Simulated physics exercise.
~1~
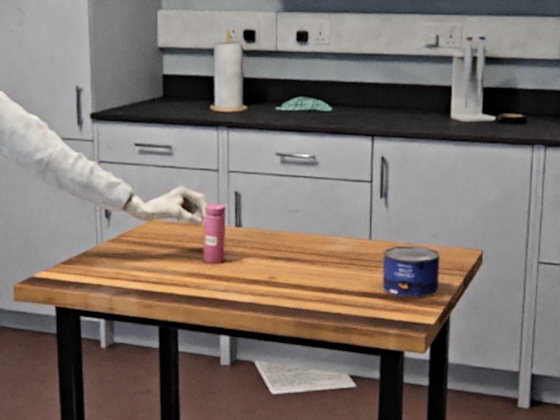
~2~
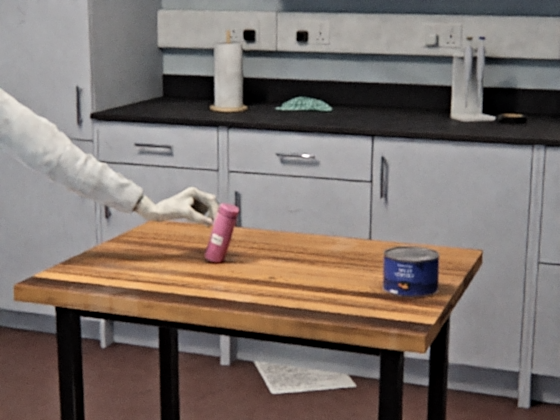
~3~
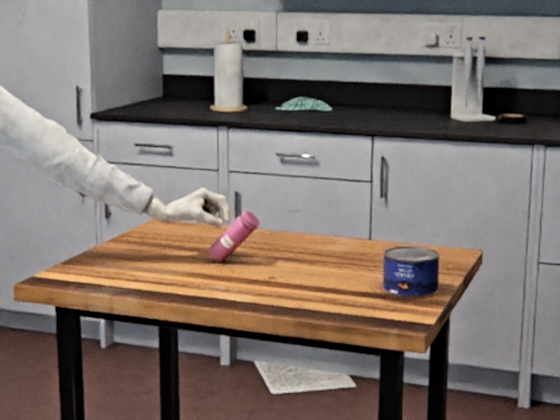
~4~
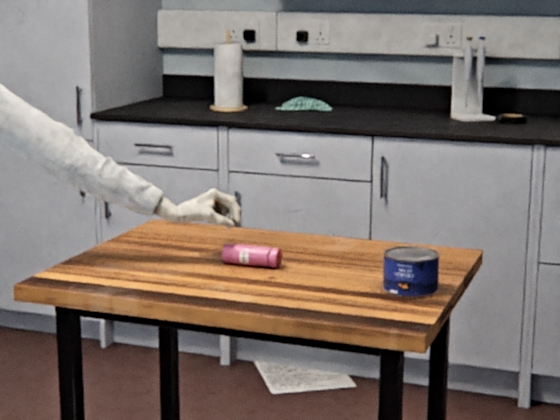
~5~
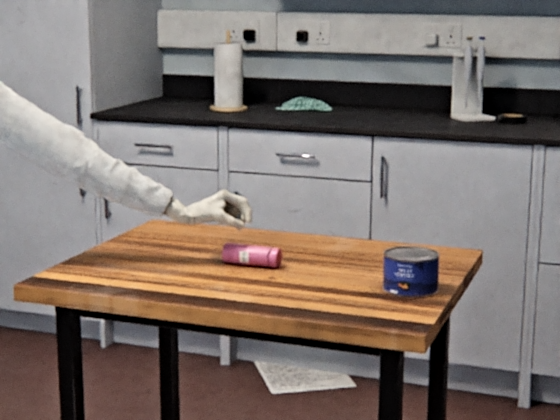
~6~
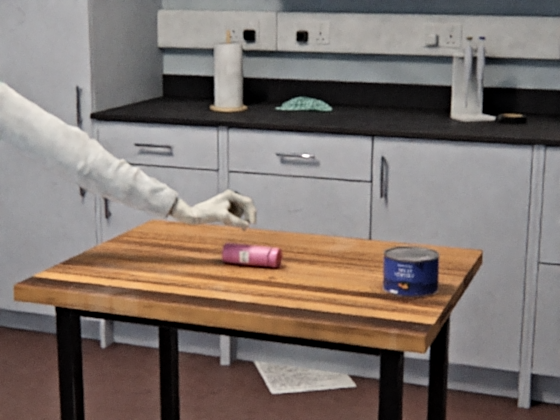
A pale gloved hand reaches in from the left over a striped wooden table, seen from slightly above in a room with grey cabinets and a dark counter behind. A pink shaker stands upright near the fingertips, and a blue tub sits toward the right edge of the table. The hand pushes the upper part of the shaker, which tilts to the right and leans further until it topples onto its side. The hand then hovers just behind it. The shaker ends lying still on the tabletop, while the blue tub never moves.
